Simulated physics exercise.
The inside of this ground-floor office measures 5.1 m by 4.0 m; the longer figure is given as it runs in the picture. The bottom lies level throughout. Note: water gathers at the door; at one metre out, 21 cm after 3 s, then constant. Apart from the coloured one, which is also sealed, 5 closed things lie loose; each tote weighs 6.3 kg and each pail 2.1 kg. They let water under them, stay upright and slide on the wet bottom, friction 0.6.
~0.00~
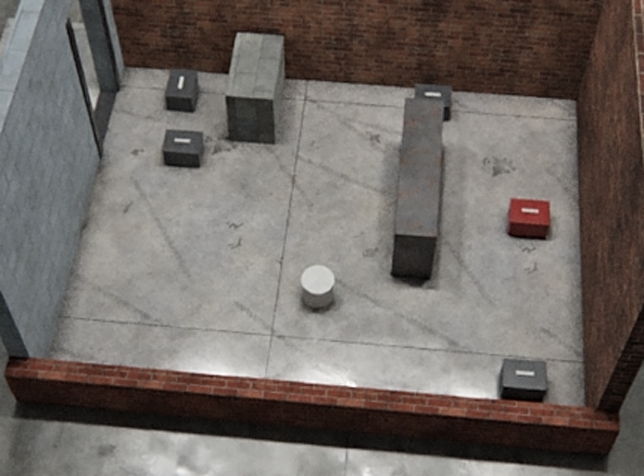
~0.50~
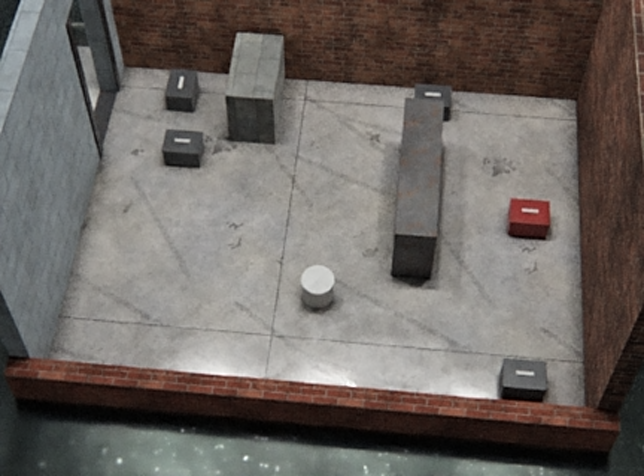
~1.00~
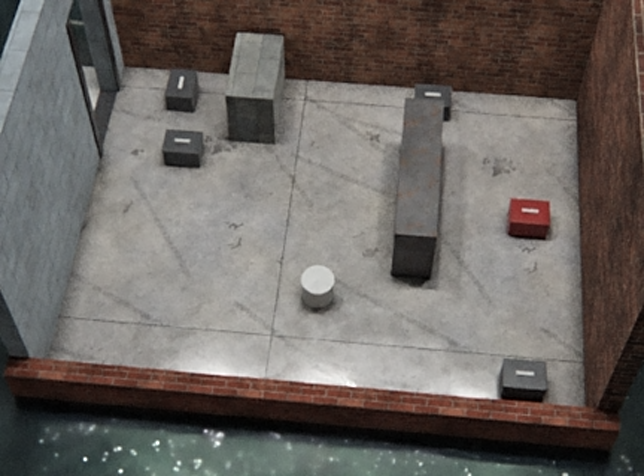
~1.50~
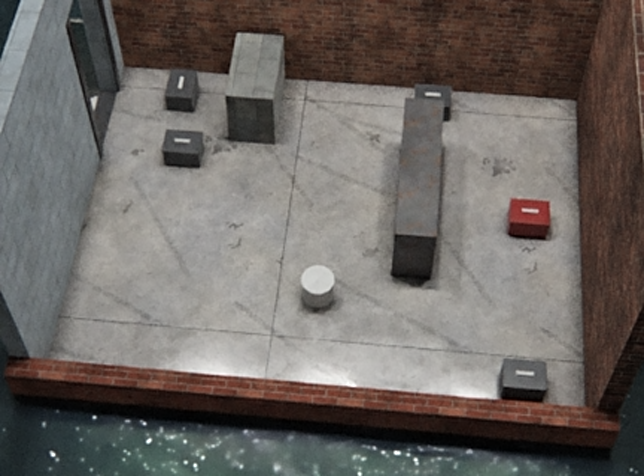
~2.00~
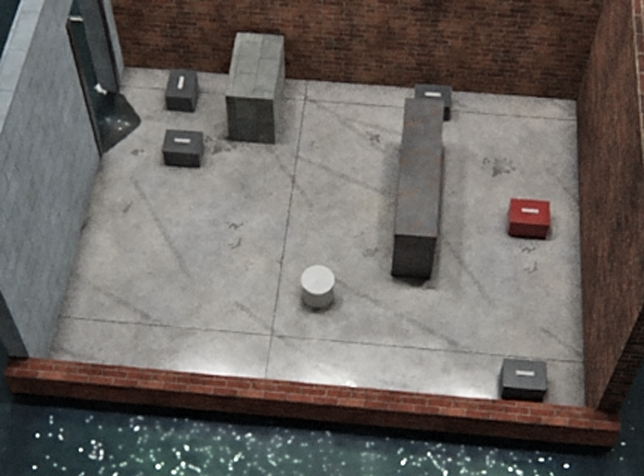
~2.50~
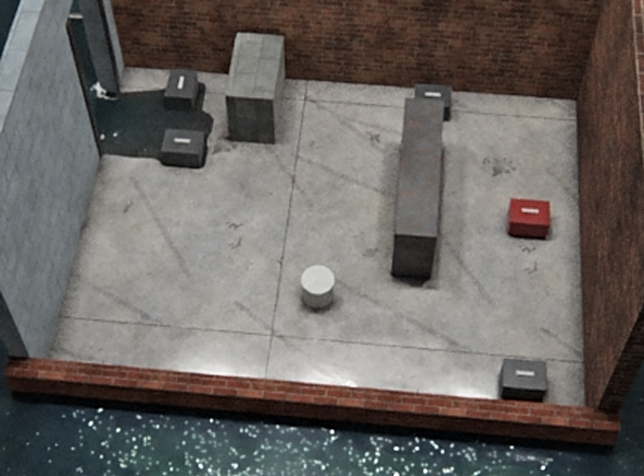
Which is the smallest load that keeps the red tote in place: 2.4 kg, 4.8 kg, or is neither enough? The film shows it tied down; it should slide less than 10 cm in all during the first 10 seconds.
The lighter mass suffices.
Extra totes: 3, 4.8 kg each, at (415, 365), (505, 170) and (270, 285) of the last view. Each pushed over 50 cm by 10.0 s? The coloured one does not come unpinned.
First: Beyond the limit; second: Inside the limit; third: Beyond the limit.
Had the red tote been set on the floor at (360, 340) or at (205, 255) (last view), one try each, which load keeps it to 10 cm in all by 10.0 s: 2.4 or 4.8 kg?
Both masses fail; both masses fail.
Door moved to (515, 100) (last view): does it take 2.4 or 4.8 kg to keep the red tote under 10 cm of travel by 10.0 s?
Result: Neither option suffices.
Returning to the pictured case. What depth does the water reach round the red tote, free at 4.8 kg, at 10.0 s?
Something like 0 centimetres.
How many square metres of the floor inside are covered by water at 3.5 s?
My estimate is roughly 3.0 m2.
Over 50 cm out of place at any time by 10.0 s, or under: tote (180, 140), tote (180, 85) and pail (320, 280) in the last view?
In order, the three come out above, above and above.
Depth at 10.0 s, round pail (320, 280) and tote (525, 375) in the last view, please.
Depth approx. 7 cm / 5 cm.
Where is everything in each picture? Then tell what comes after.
In the first frame, the red tote at (530, 211) rests on the ground; 0.0 m2 under water; 0 of 6 have shifted.
In the second frame, the red tote at (530, 211) rests on the ground; 0.0 m2 under water; 0 of 6 have shifted.
In the third frame, the red tote at (530, 211) rests on the ground; 0.0 m2 under water; 0 of 6 have shifted.
In the fourth frame, the red tote at (530, 211) rests on the ground; 0.0 m2 under water; 0 of 6 have shifted.
In the fifth frame, the red tote at (530, 211), on the bottom; 0.1 m2 under water; 0 of 6 have shifted.
In the sixth frame, the red tote at (530, 211) rests on the ground; 0.8 m2 under water; 0 of 6 have shifted.
After 3.5 s the red tote would be 0 cm from its start with 2.4 kg and 0 cm from its start with 4.8 kg; 0 cm of water round it then.
After 4.5 s the red tote would be 0 cm from its start with 2.4 kg and 0 cm from its start with 4.8 kg; 0 cm of water round it then.
After 7.0 s the red tote would be 0 cm from its start with 2.4 kg and 0 cm from its start with 4.8 kg; 0 cm of water round it then.
After 10.0 s the red tote would be 0 cm from its start with 2.4 kg and 0 cm from its start with 4.8 kg; 0 cm of water round it then.
